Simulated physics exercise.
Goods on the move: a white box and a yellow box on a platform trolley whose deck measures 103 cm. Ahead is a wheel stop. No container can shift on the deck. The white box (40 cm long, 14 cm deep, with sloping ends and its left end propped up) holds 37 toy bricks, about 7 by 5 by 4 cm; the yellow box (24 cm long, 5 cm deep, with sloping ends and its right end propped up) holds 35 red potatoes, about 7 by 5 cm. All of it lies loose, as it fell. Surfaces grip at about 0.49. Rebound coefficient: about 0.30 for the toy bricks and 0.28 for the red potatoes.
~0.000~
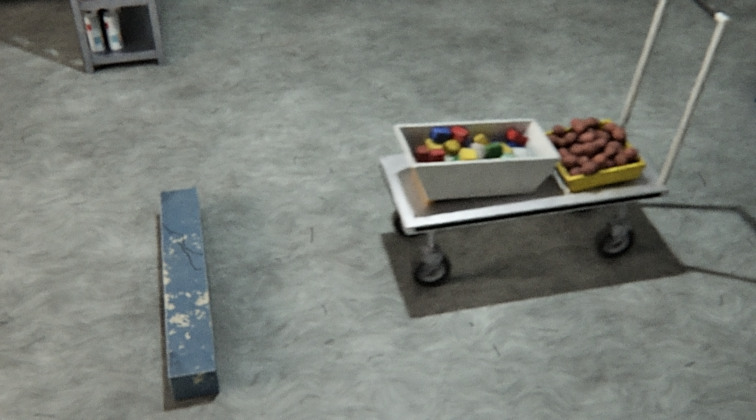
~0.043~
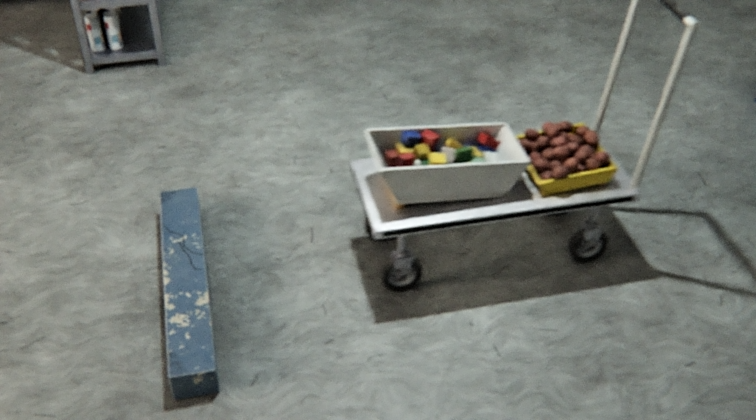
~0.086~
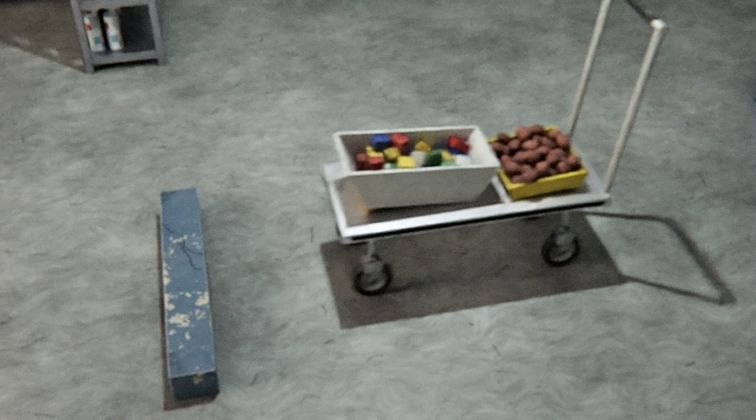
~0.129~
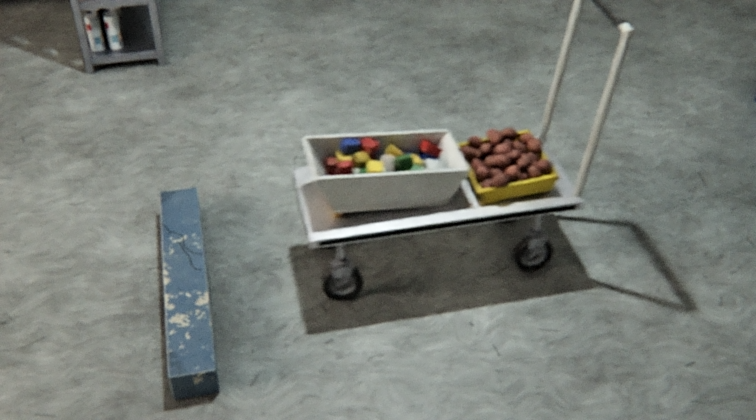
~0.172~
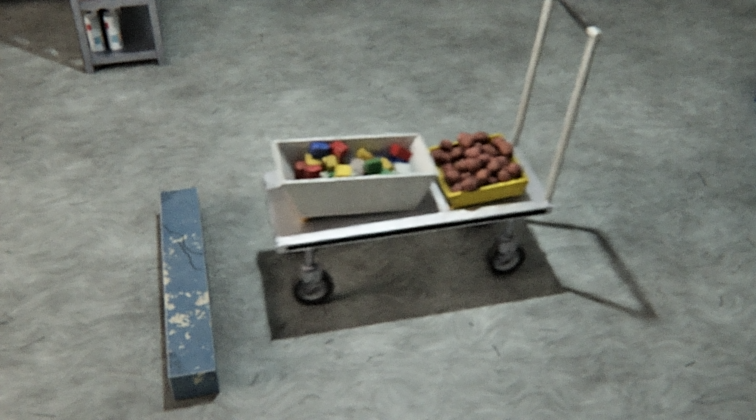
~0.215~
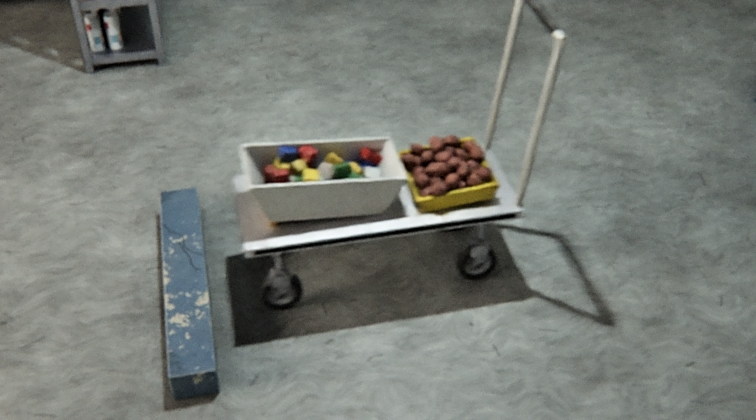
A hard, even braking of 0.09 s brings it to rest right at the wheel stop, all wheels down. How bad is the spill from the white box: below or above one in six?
It sheds less than a sixth of them.
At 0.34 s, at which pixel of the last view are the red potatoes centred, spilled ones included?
Around (380, 172).
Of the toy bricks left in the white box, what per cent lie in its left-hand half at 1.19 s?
Roughly 60 in a hundred.
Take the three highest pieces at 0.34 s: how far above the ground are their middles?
Some 56 cm up.
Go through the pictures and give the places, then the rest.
In the first frame (each is followed by its nearest rim corner in this view), white box, (415, 165); yellow box, (571, 178); 77 cm short of the stop; none out.
The second frame shows white box, (383, 169); yellow box, (541, 182); 65 cm short of the stop.
The third frame shows white box, (350, 174); yellow box, (511, 187); 54 cm short of the stop.
The fourth frame shows white box, (318, 178); yellow box, (481, 191); 42 cm short of the stop.
The fifth frame shows white box, (284, 182); yellow box, (451, 195); 30 cm short of the stop.
The sixth frame shows white box, (251, 187); yellow box, (420, 199); 19 cm short of the stop; none out.
After 0.24 s, it begins to slow.
After 0.34 s, white box 37 in, 0 out and yellow box 31 in, 4 out.
After 0.46 s, white box 37 in, 0 out and yellow box 24 in, 11 out.
After 0.69 s, white box 37 in, 0 out and yellow box 20 in, 15 out.
Outcome (at 1.19 s), white box 37 in, 0 out and yellow box 19 in, 16 out. Asked share, 0 of 37, 0 per cent.
